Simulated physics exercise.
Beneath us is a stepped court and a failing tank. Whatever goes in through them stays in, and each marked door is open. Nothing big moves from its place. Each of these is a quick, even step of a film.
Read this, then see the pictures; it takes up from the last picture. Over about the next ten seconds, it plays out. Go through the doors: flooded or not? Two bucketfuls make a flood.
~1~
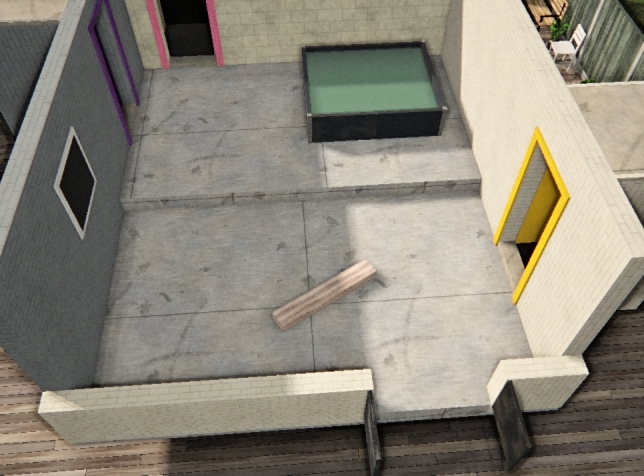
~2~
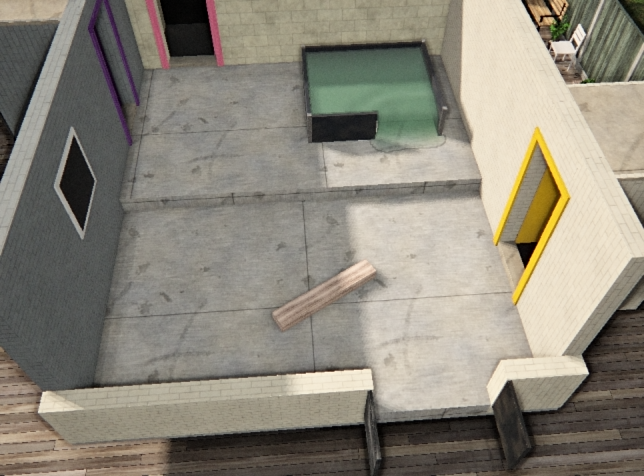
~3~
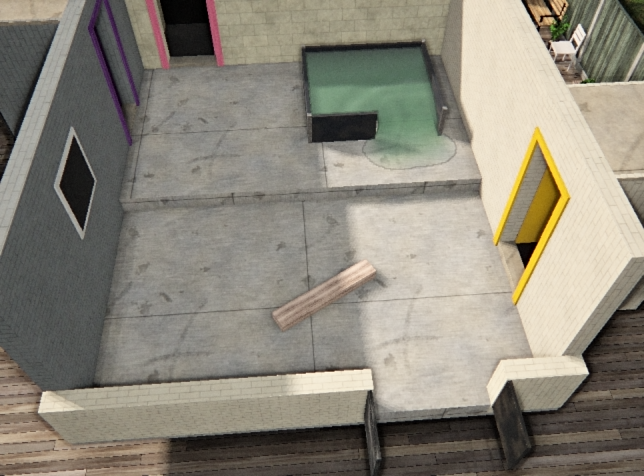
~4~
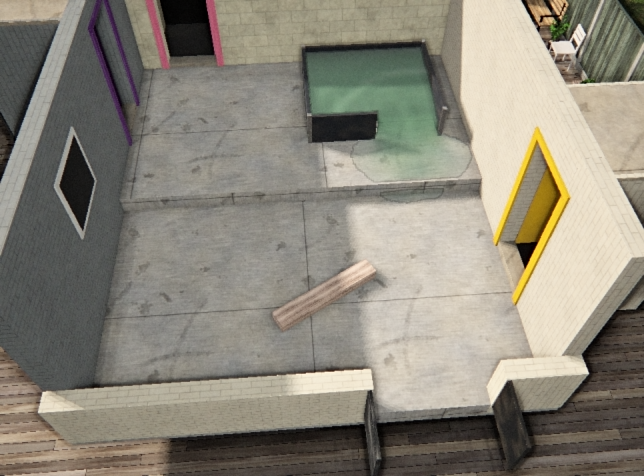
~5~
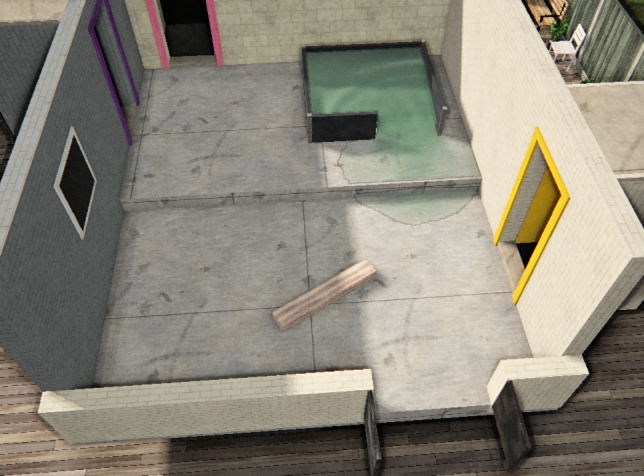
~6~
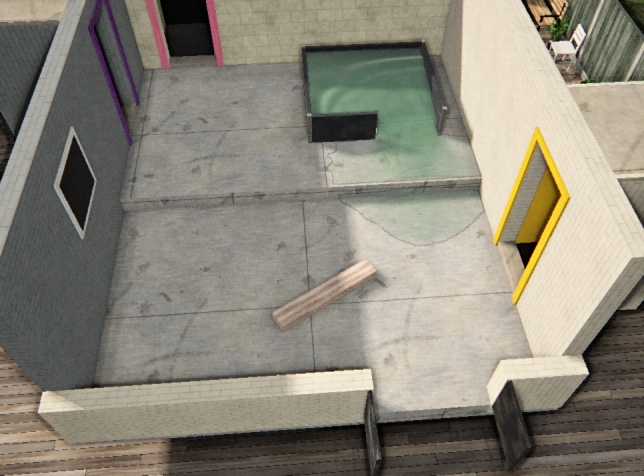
One by one: The yellow door counts as not over; the pink door counts as not over; the purple door counts as not over.
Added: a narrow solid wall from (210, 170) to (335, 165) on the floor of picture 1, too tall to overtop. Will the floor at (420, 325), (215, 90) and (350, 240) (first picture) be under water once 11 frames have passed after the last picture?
The first is inundated, the second still bare and the third inundated.
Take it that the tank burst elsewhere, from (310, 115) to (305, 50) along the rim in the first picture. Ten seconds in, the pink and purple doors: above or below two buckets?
Note: Pink crosses the line, purple crosses the line.
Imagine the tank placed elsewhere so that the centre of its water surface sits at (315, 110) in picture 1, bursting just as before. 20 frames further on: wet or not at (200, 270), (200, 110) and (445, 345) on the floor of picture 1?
Taking them in the order asked: Inundated, then spared, then inundated.
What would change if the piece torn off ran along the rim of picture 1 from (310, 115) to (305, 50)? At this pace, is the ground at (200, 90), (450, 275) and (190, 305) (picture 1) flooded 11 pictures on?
In the order given: Swamped, untouched and untouched.
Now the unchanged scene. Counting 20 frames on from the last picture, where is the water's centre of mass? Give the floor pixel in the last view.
The centre of mass sits at about (392, 166).
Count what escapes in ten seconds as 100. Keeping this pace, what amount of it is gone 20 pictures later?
Near 30 %.
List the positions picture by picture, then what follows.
The first frame shows the tank at (370, 81) is whole and still.
In the second frame, the front is at (440, 141), out from the gap at (407, 129).
In the third frame, water pours out at (407, 130) and has run to (387, 165).
In the fourth frame, the front is at (401, 198), out from the gap at (407, 130).
In the fifth frame, water pours out at (407, 130) and has run to (414, 221).
In the sixth frame, water pours out at (407, 129) and has run to (438, 238).
A moment on, water covers 20 % of the floor; the yellow door wet at the sill, nothing in, the pink door not reached, the purple door not reached.
Next, water covers 30 % of the floor; the yellow door wet at the sill, nothing in, the pink door not reached, the purple door not reached.
Then, water covers 40 % of the floor; the yellow door wet at the sill, nothing in, the pink door not reached, the purple door not reached.
Later, water covers 50 % of the floor; the yellow door wet at the sill, nothing in, the pink door not reached, the purple door not reached.
In the end, water covers 60 % of the floor; the yellow door wet at the sill, nothing in, the pink door not reached, the purple door not reached.
